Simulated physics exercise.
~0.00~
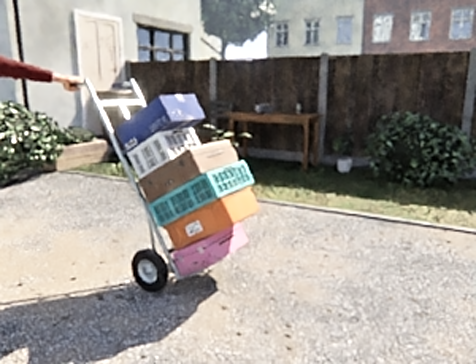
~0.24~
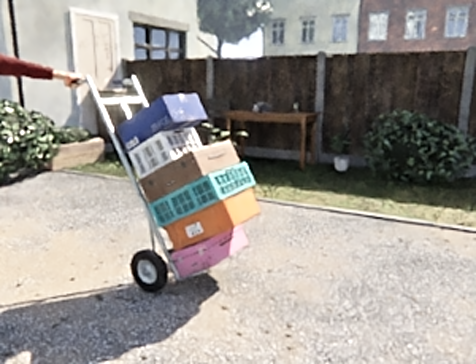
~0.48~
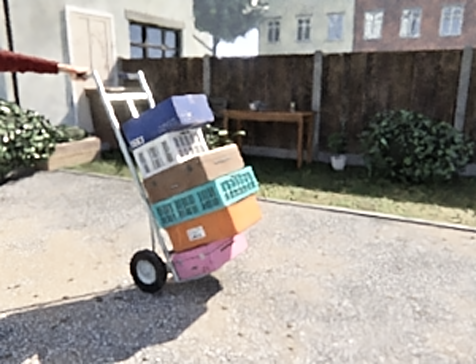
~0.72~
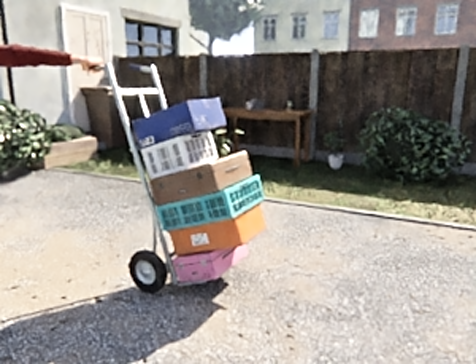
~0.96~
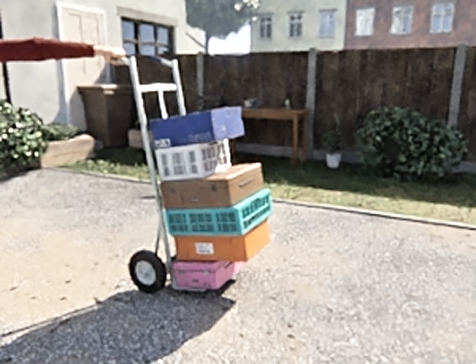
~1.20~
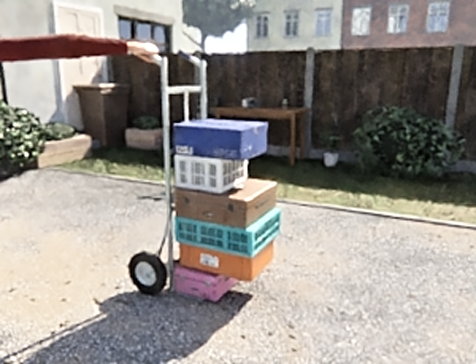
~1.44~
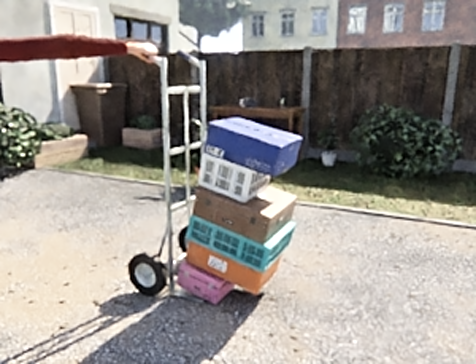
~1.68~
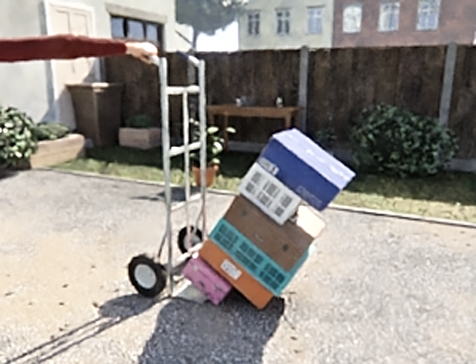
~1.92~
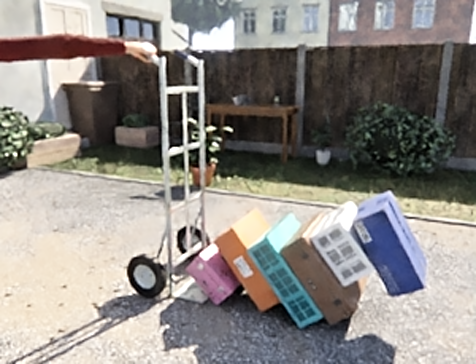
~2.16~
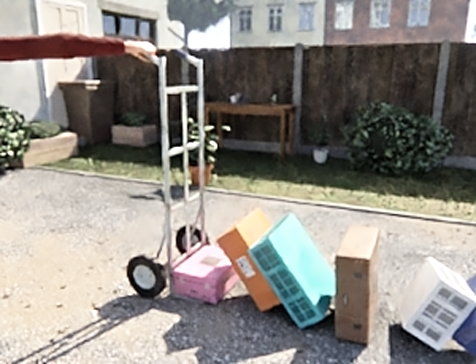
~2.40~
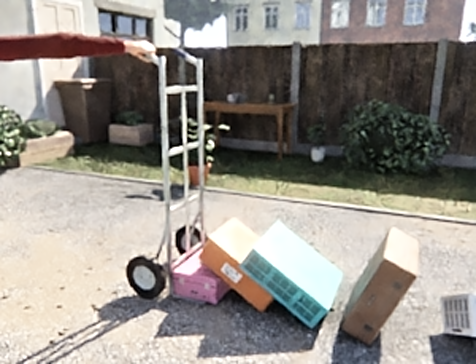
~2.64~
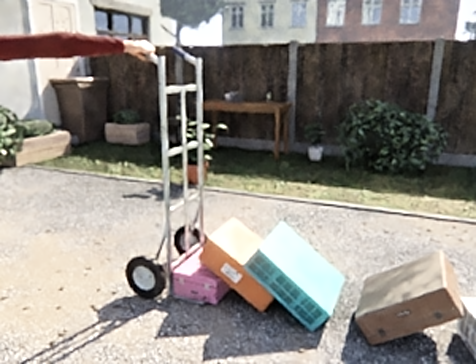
Red-sleeved arm swinging a loaded hand truck upright, its stack of colourful boxes toppling right and spilling across the gravel yard.
